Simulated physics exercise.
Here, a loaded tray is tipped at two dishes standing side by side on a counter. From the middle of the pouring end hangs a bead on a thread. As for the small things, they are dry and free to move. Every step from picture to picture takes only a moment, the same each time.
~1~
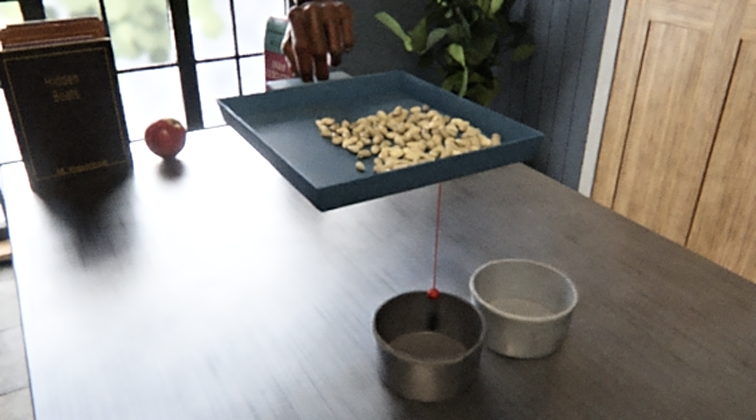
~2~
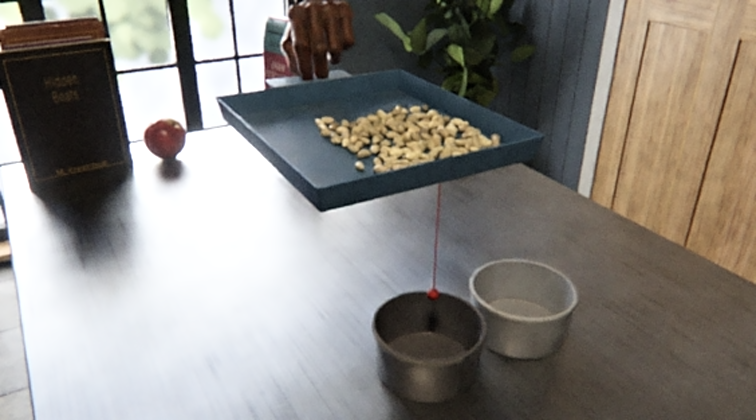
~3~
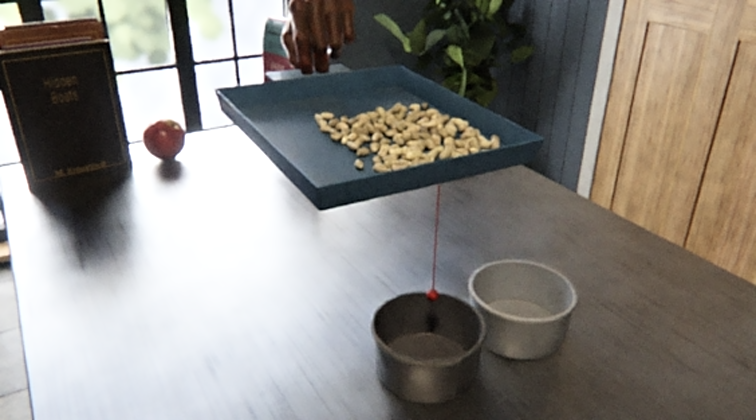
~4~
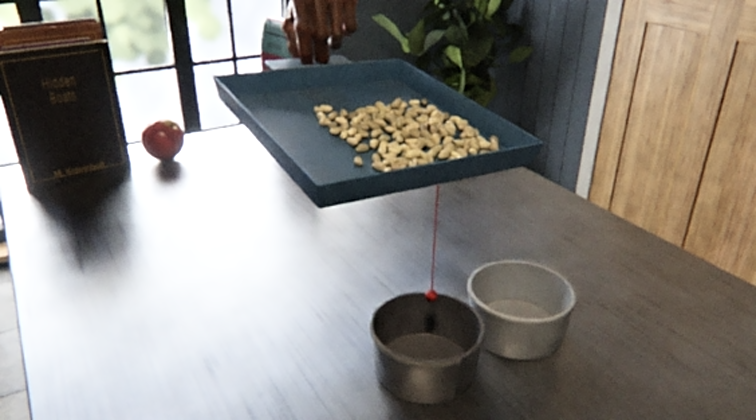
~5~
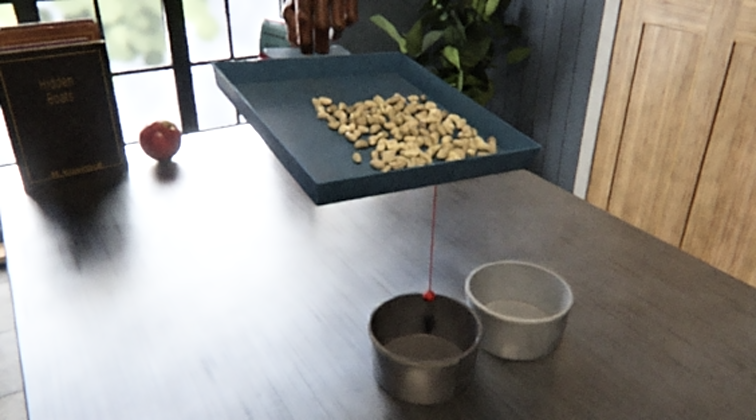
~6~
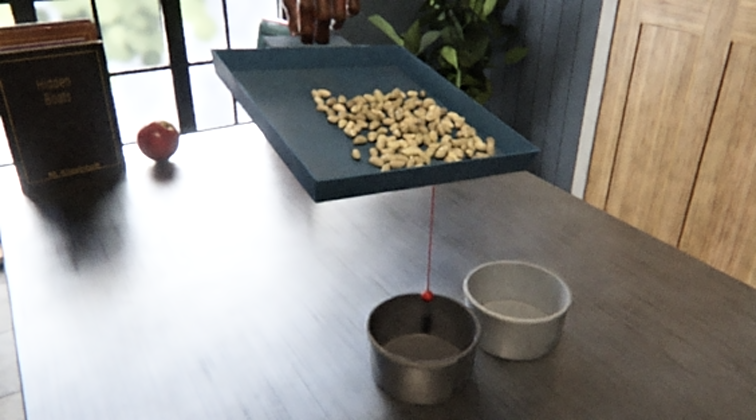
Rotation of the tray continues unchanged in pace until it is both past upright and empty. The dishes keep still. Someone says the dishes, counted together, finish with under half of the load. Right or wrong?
Wrong, they hold over half.
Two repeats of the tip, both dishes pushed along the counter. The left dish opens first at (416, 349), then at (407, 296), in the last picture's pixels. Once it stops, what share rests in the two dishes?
Respectively 70 percent and 50 percent.
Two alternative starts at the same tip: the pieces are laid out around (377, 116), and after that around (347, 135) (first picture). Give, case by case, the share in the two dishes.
About 100 % and 80 %.
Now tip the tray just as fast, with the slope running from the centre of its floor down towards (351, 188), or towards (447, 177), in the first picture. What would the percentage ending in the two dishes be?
In turn some 0 and 40 per cent.
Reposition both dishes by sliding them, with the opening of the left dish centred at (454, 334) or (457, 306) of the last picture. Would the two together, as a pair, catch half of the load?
At the first place the larger part, at the second the larger part.
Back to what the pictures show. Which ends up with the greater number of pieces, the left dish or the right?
It's the right of the two that is fuller.
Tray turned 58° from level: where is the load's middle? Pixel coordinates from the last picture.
The load is centred about (454, 122).
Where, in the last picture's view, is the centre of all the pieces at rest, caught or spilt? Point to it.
Close to (518, 320) in the last picture.
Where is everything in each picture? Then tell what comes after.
Corners of the pouring end (321, 184) and (537, 134), level; middle of the load (408, 137), white beans; left dish (461, 373); right dish (557, 332); bead on its thread (434, 294), in the first frame.
Corners of the pouring end (321, 184) and (537, 135), level; middle of the load (407, 137), in the second frame.
Corners of the pouring end (321, 183) and (536, 138), tipped barely, lowest at the right corner; middle of the load (407, 135), in the third frame.
Corners of the pouring end (321, 181) and (536, 141), tipped a little, lowest at the right corner; middle of the load (406, 132), in the fourth frame.
Corners of the pouring end (321, 179) and (534, 145), tipped a little, lowest at the right corner; middle of the load (405, 129), in the fifth frame.
Corners of the pouring end (321, 177) and (532, 148), tipped a little, lowest at the right corner; middle of the load (413, 128); left dish (455, 376); right dish (551, 333), in the sixth frame.
Just after the last frame, tray tipped steeply; every one on the tray.
A moment on, tray tipped right over; roughly a third on the tray; roughly half in the right dish; just a few outside both; roughly a quarter in the air.
Further on, tray tipped past a quarter turn; just a few in the left dish; almost all in the right dish; about a tenth outside both.
When it is over, tray tipped past a quarter turn; just a few in the left dish; almost all in the right dish; about a tenth outside both.
